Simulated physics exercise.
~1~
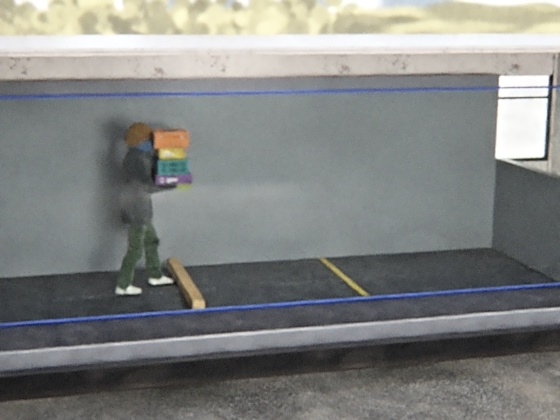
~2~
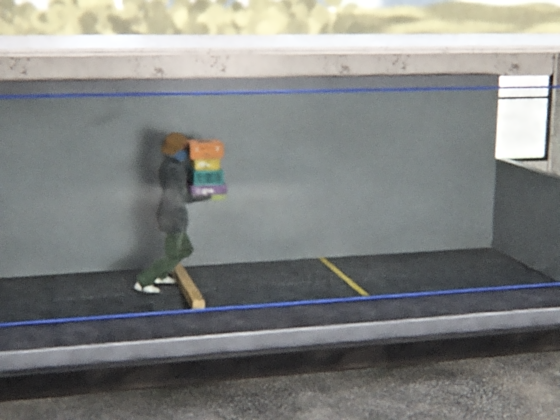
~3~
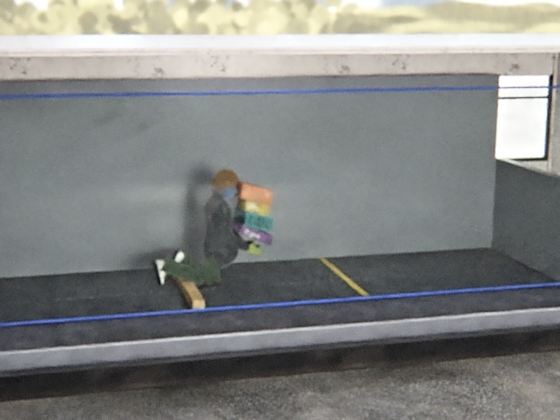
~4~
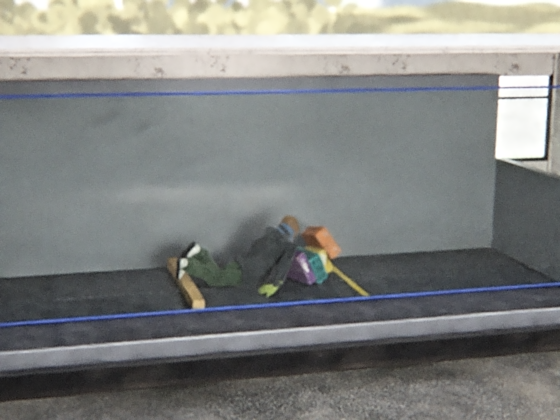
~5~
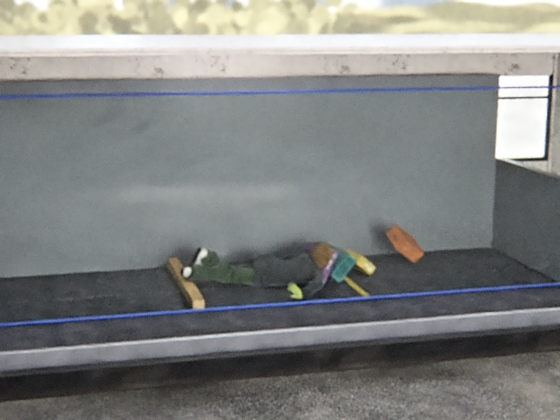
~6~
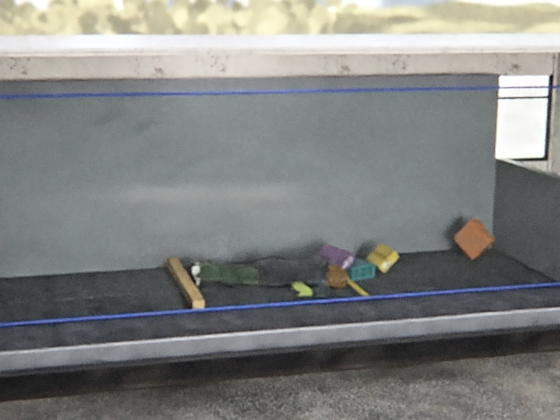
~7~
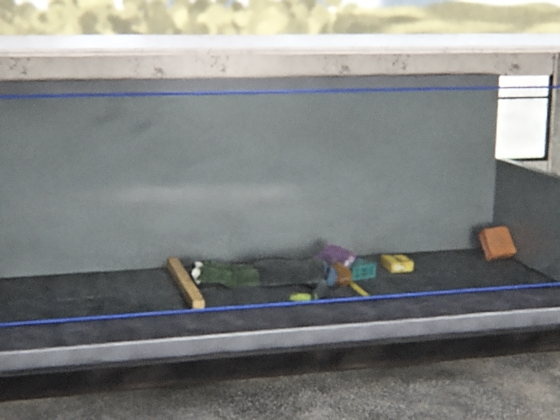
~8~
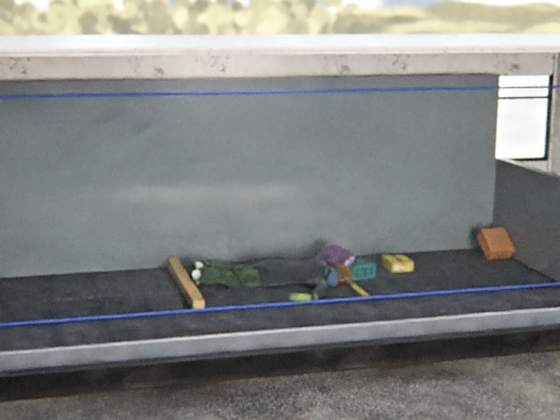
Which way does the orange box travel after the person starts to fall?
The orange box travels to the right, ending up near the wall at the right end of the platform.
On a walled platform, a person carrying stacked boxes trips over a beam, scattering them.
